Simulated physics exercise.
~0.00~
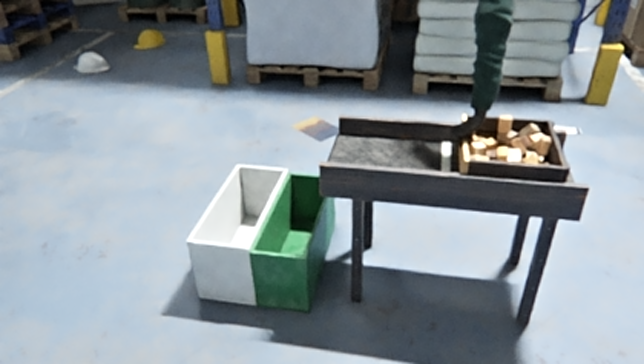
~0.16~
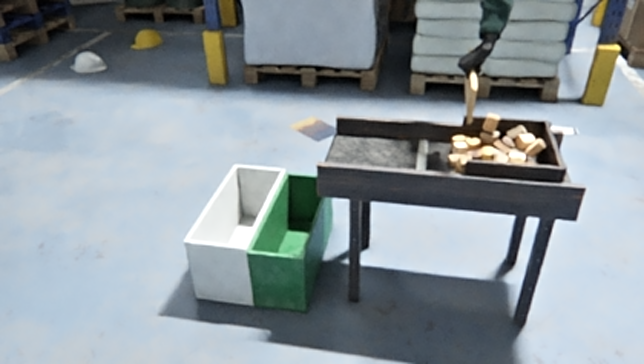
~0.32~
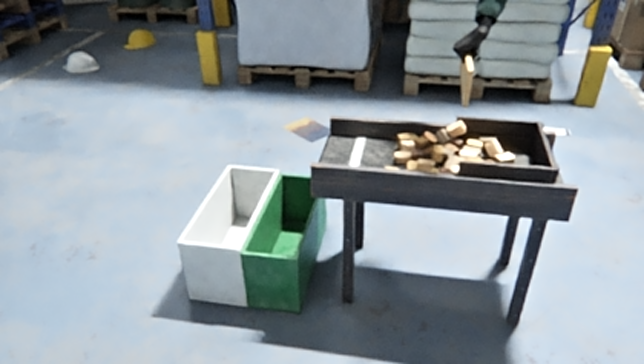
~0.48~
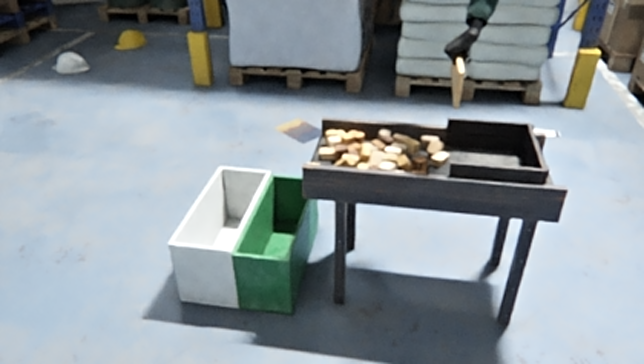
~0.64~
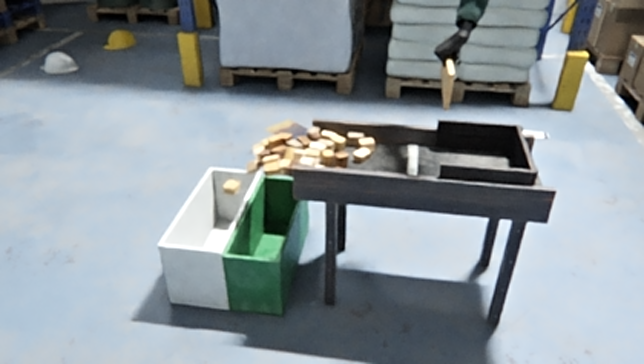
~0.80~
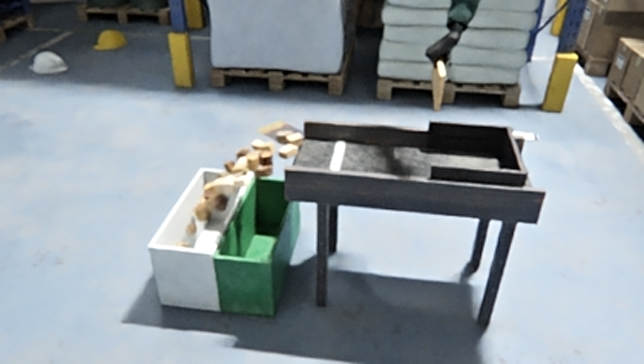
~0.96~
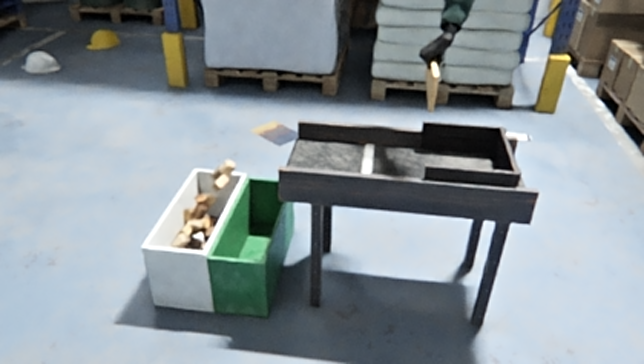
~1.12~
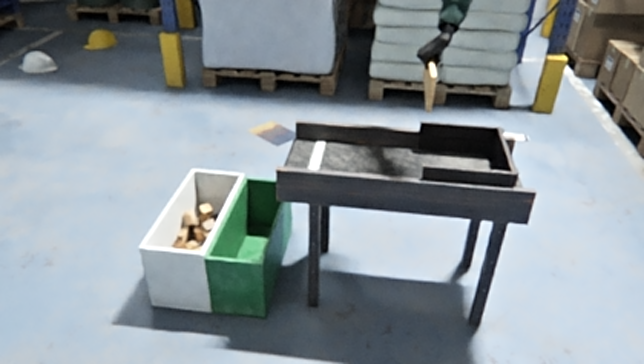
In a warehouse, a raised gate frees wooden blocks that ride left into a white tub.
